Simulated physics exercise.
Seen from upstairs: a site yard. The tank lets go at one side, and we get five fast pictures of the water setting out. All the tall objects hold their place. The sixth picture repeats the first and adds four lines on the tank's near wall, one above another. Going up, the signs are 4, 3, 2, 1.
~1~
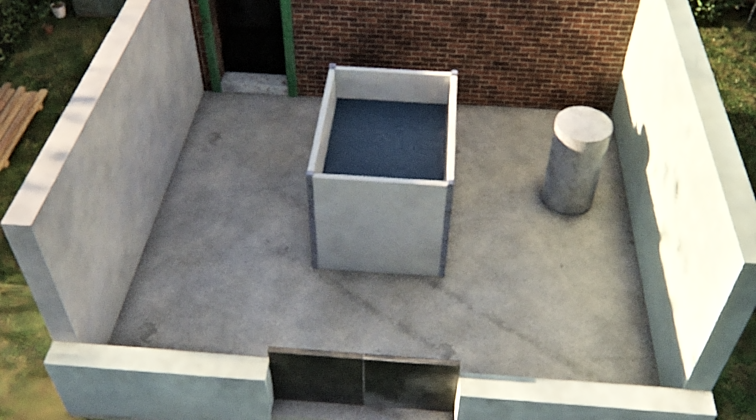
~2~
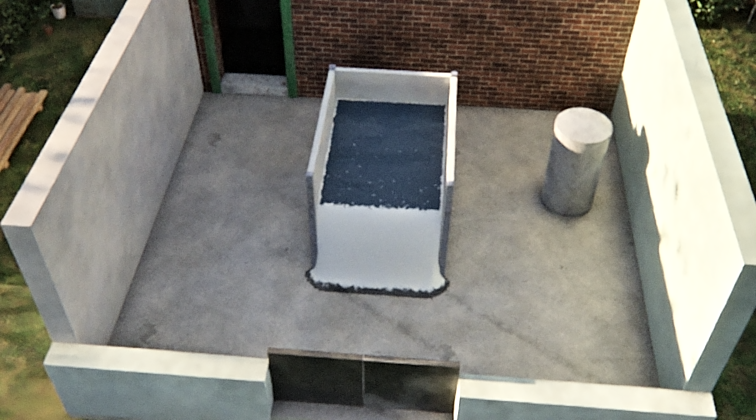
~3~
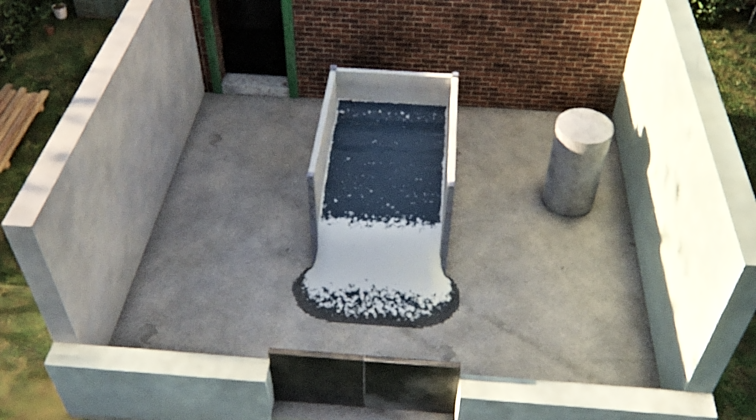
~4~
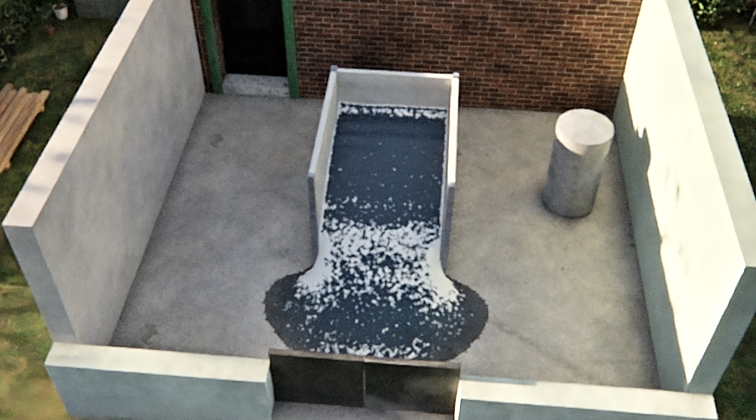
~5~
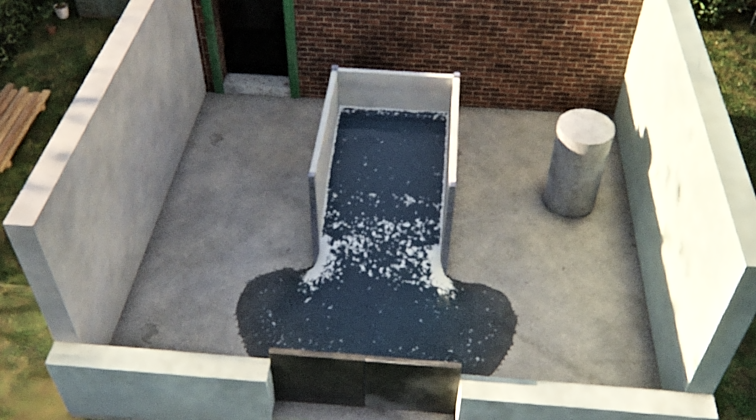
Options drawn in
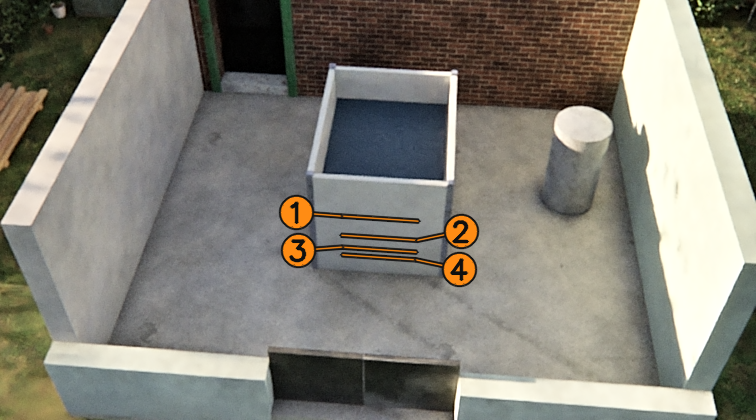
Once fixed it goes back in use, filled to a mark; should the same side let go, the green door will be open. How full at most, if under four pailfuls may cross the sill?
That is mark 1.
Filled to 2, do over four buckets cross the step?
No, that is safe.
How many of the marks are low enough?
All of them.
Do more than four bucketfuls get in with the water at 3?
No, not at all.
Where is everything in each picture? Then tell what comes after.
The first frame shows water in the tank at rest, its middle at (386, 149); foot of the green doorway at (255, 93); shut gate at (364, 362).
In the second frame, 2 % of the ground under water, visible out to (315, 276).
In the third frame, 4 % of the ground under water, visible out to (451, 305).
In the fourth frame, 10 % of the ground under water, visible out to (474, 321).
In the fifth frame, 16 % of the ground under water, visible out to (499, 327).
In orange, 1 at (379, 218); 2 at (379, 237); 3 at (379, 249); 4 at (379, 257); from the bottom up 4, 3, 2, 1.
With 1, a bucket or two gets in.
With 2, nothing gets over.
With 3, nothing gets over.
With 4, nothing gets over.
